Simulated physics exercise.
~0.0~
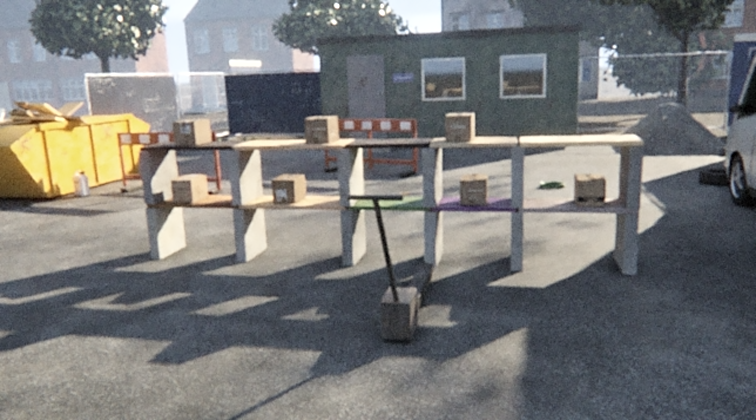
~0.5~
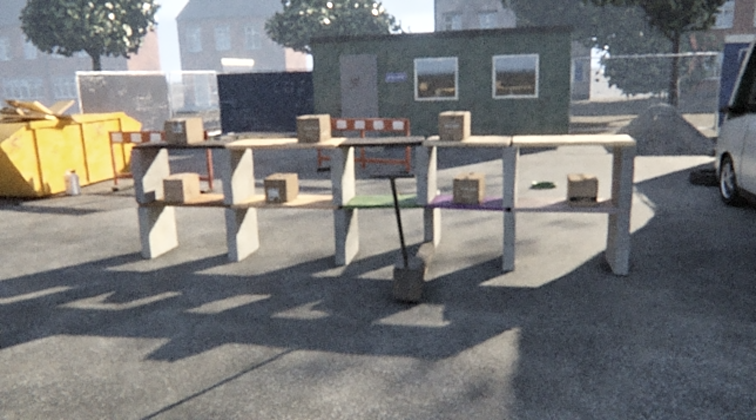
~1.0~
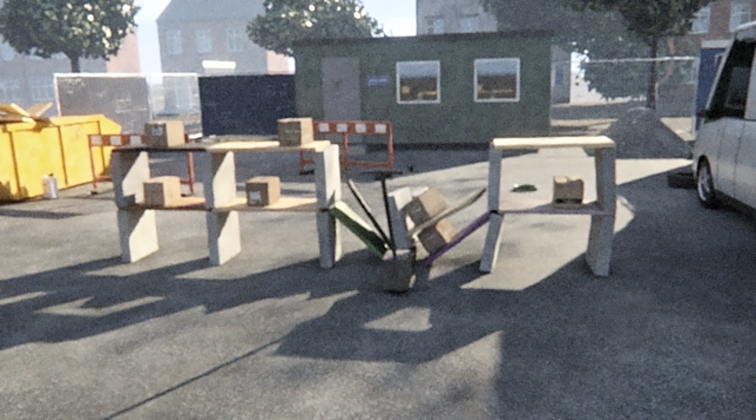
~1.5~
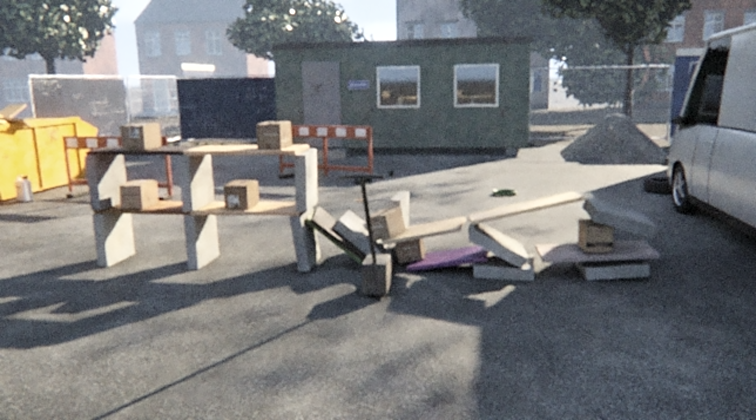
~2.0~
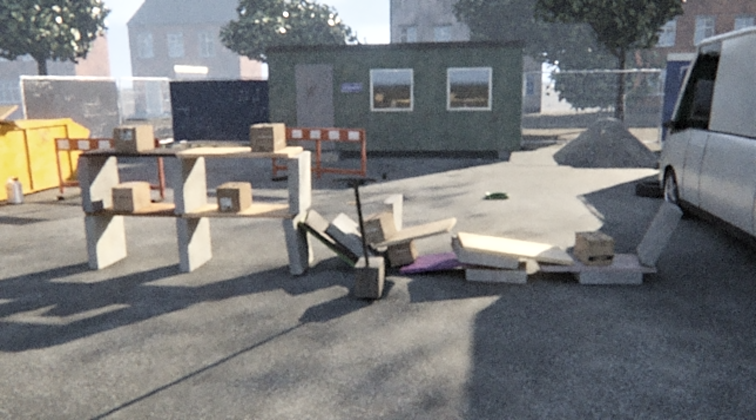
At the start, a long two-tier shelf of boards on upright concrete-like blocks stands in a sunlit yard, with cardboard boxes along it and a long-handled jack in front. The jack moves in toward the base near the middle, beneath the green and purple boards. The middle then gives way, and both coloured boards tip inward as boxes slide down between them. Next, the right-hand section topples to the right, its blocks and boards dropping flat. Finally, the left section still stands with its boxes, while the rest lies in a low heap beside the jack.
